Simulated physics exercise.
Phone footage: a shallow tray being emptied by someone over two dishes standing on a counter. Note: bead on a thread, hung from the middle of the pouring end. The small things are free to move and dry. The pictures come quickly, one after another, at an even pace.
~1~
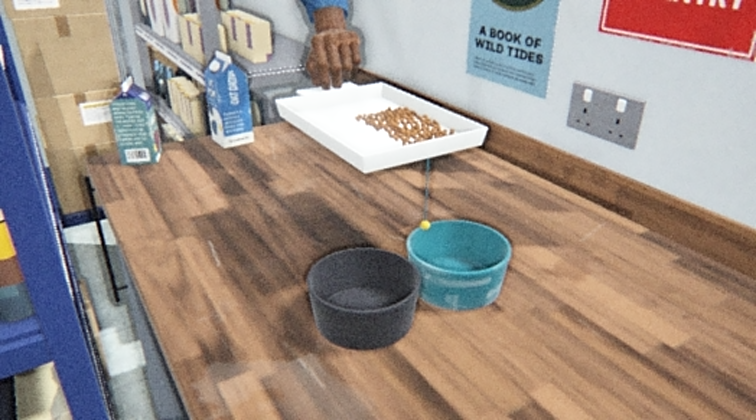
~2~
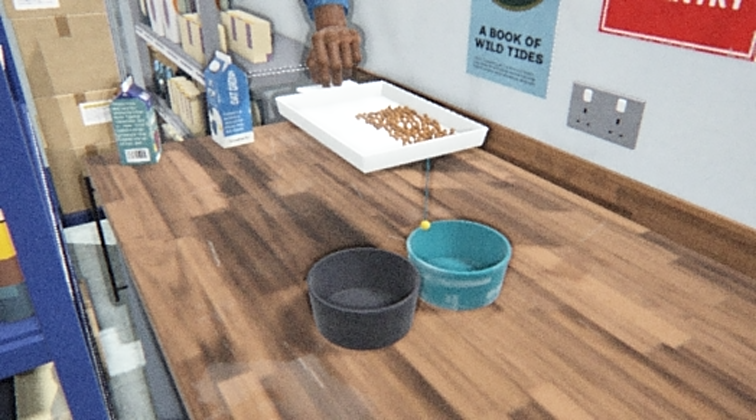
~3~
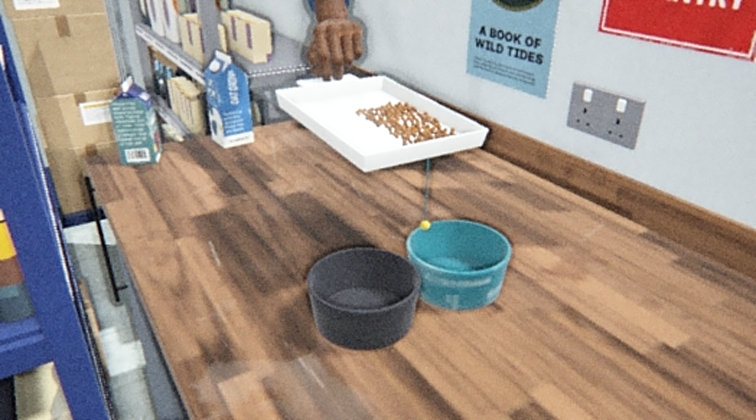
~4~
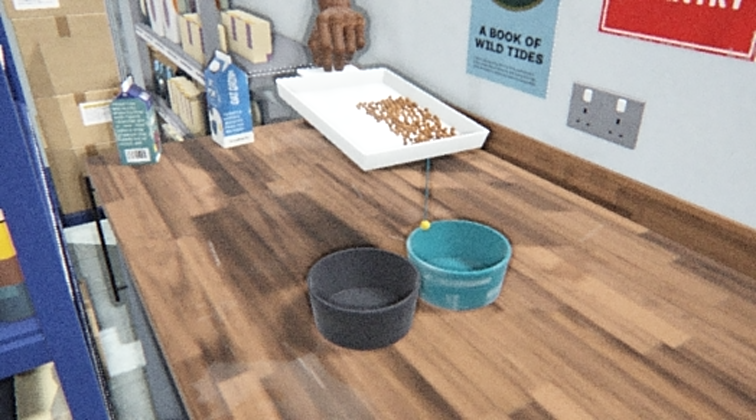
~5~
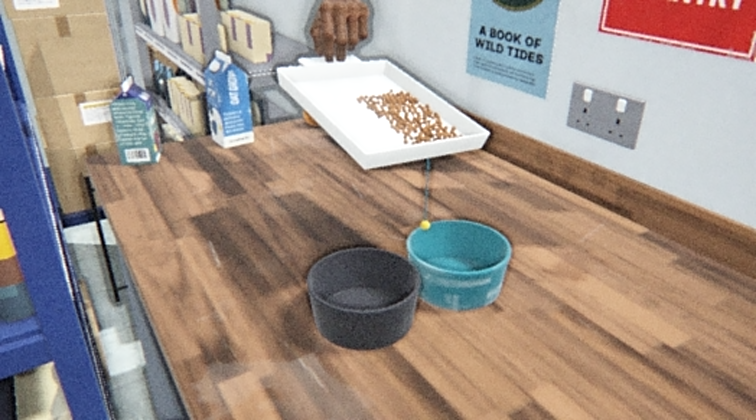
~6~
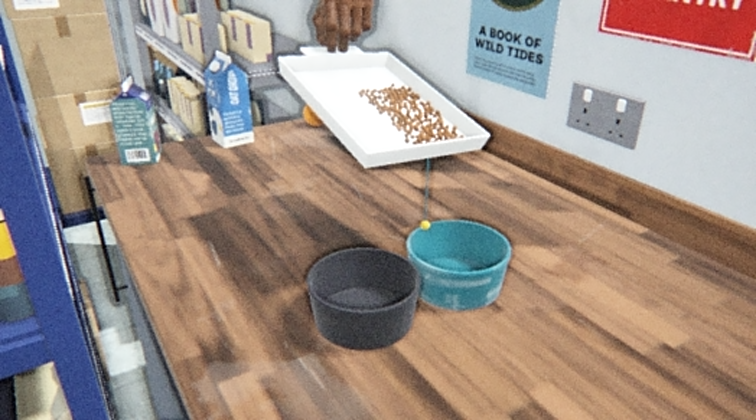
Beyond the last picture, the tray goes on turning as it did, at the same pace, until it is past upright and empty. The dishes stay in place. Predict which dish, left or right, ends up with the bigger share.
Pretty sure the heavier pile builds up on the right there.
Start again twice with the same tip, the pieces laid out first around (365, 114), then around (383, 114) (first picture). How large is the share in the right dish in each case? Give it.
About 70 % and 60 %.
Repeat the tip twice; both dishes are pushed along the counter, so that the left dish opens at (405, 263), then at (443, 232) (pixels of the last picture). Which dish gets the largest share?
At the first spot the right-side one comes out ahead, at the second spot the left-side one.
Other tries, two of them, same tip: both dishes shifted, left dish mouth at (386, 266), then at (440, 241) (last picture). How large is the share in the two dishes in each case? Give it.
First 100 %, then 70 %.
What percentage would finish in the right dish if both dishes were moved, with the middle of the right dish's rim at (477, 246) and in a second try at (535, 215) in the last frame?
Close to 80 in a hundred, then close to 10 in a hundred.
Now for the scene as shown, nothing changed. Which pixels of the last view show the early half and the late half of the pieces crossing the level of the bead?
The leading part at (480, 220), the rest of it at (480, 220).
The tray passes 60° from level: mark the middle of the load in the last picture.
The middle of the pieces lands at roughly (449, 120).
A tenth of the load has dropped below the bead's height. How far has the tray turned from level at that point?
It is at around 105 degrees by then.
Shortly afterwards, tray tipped steeply; the whole lot on the tray.
Next, tray tipped right over; all but a few on the tray; only a few in the right dish; only a few outside both.
Some moments later, tray tipped past a quarter turn; near two thirds in the right dish; near a third outside both.
In the end, tray tipped past a quarter turn; none at all in the left dish; near two thirds in the right dish; near a third outside both.
